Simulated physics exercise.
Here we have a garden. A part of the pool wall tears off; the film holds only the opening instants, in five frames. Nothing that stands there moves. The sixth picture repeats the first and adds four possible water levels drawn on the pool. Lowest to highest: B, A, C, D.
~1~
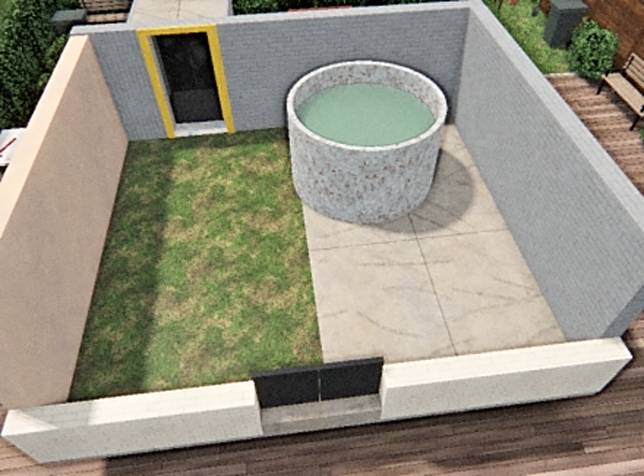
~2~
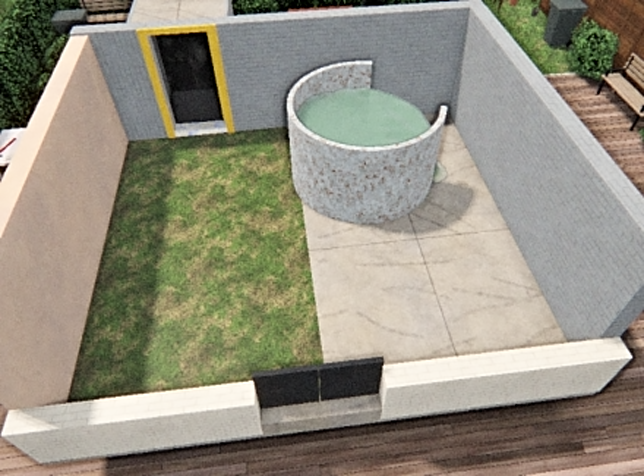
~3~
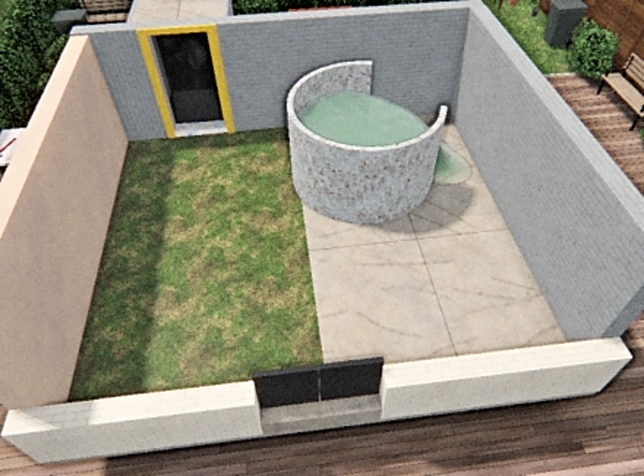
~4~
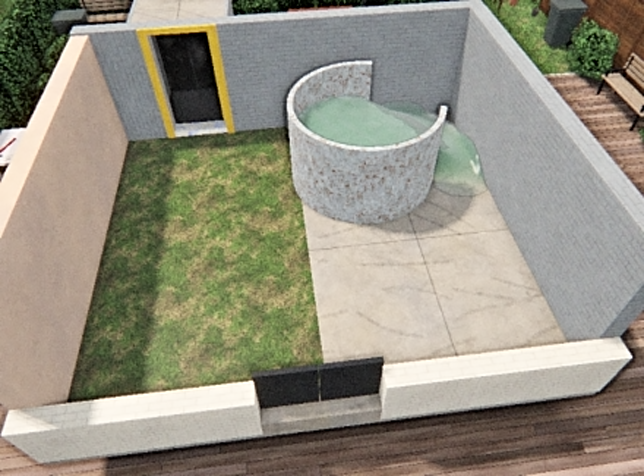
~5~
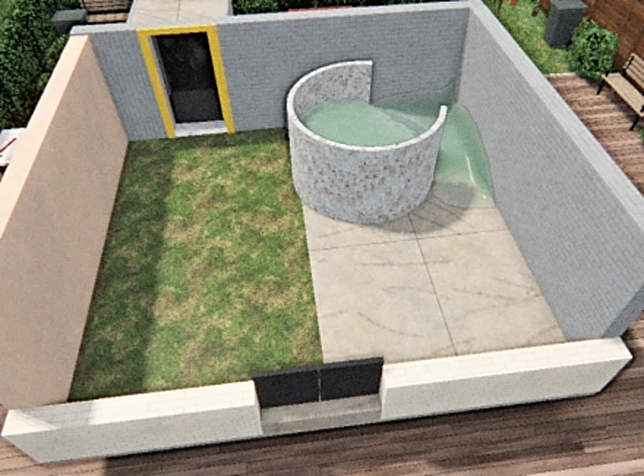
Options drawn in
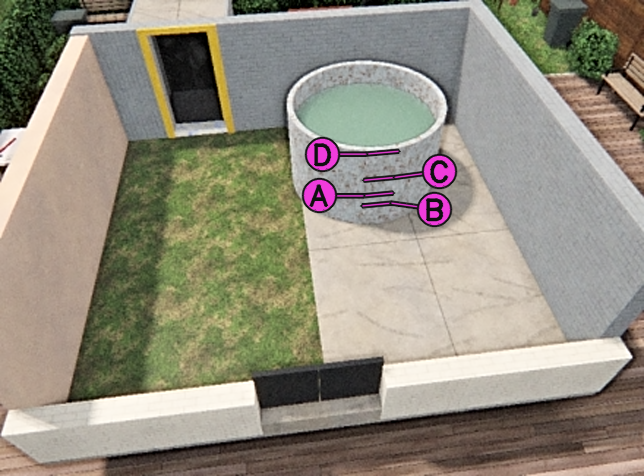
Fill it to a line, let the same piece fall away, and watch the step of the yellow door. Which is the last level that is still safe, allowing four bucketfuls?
Go for C.
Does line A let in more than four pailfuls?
No, not at all.
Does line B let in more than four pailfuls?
No.
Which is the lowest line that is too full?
The answer is D.
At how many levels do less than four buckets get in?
Three of the four.
In magenta, A at (378, 194); B at (377, 204); C at (379, 178); D at (382, 152); from the bottom up B, A, C, D.
With A, nothing gets over.
With B, nothing gets over.
With C, a bucket or two gets in.
With D, about 12 bucketfuls get in.
